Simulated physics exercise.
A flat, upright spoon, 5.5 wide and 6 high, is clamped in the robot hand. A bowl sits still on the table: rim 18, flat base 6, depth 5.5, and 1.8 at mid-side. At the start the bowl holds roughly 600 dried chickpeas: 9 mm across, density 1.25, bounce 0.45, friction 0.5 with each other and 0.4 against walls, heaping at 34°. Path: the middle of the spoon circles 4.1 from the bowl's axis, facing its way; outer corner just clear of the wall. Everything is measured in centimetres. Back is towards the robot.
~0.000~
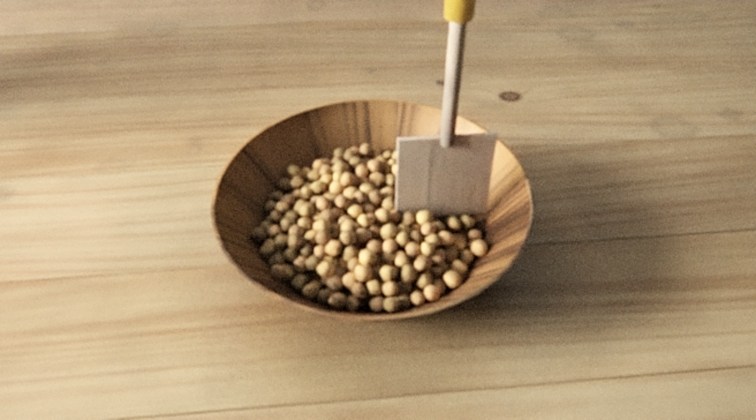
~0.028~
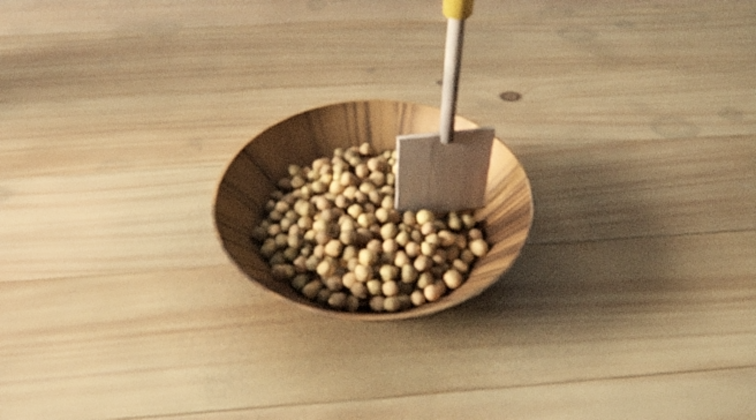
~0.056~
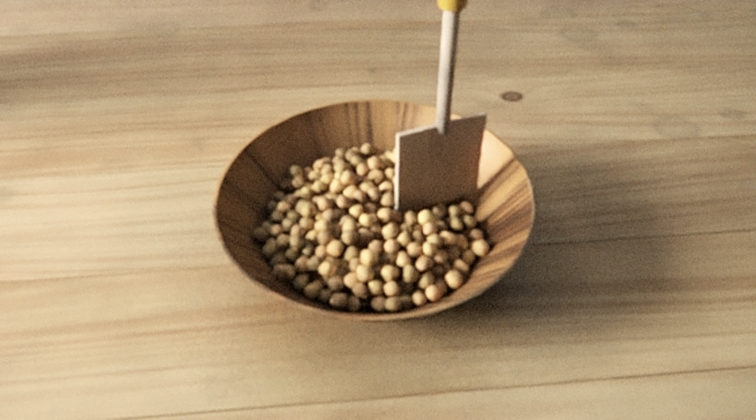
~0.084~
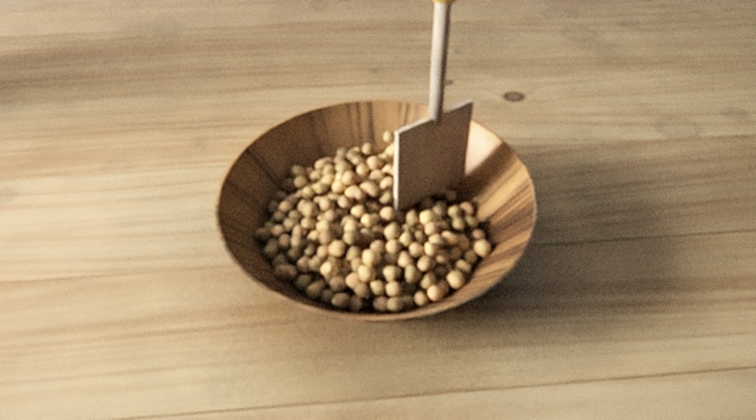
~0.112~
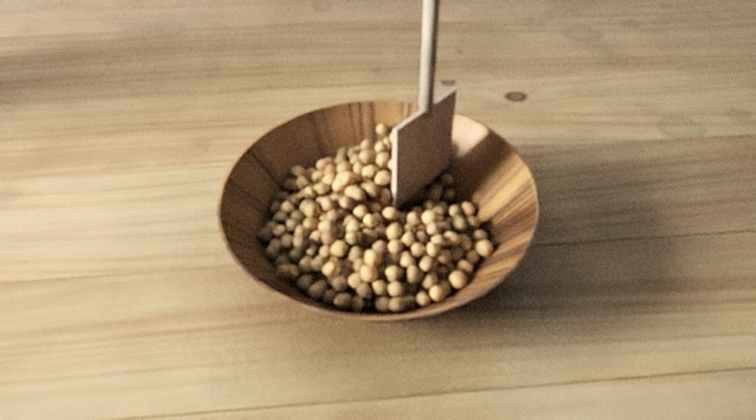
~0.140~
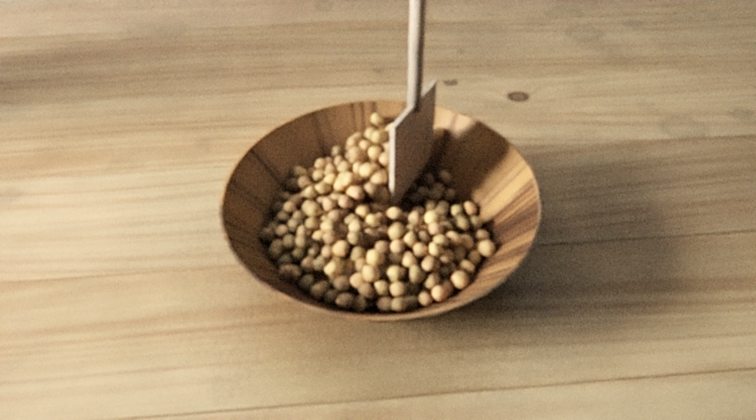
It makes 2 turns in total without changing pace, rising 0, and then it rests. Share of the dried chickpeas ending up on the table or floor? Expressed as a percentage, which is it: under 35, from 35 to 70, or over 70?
The percentage is under 35.
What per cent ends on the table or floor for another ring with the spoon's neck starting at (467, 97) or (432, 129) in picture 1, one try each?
5 and 15 %.
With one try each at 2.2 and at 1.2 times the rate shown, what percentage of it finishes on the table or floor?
I'd expect about 45 per cent, then about 25 per cent.
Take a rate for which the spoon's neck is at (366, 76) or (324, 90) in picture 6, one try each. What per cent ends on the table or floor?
Some 40 and 45 per cent respectively.
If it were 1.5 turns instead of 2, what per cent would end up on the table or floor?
I'd expect some 20 per cent.
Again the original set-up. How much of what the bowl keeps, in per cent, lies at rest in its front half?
Near 45 per cent of what stays in the bowl.
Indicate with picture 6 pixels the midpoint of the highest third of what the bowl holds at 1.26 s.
Centre estimate: (337, 264).
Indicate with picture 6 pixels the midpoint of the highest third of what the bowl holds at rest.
Somewhere close to (423, 194).
After 0.70 s, 318° round, highest piece 8 above the table; 536 in the bowl, 53 on the table or floor, 6 in flight or on the tool.
After 1.26 s, 220° round, highest piece 7 above the table; 486 in the bowl, 104 on the table or floor, 5 in flight or on the tool.
After 1.74 s, 0° round, highest piece 6 above the table; 476 in the bowl, 119 on the table or floor.
After 2.44 s, 0° round, highest piece 6 above the table; 476 in the bowl, 119 on the table or floor.
At rest, 476 in the bowl, 119 on the table or floor. That is 20 % on the table or floor.
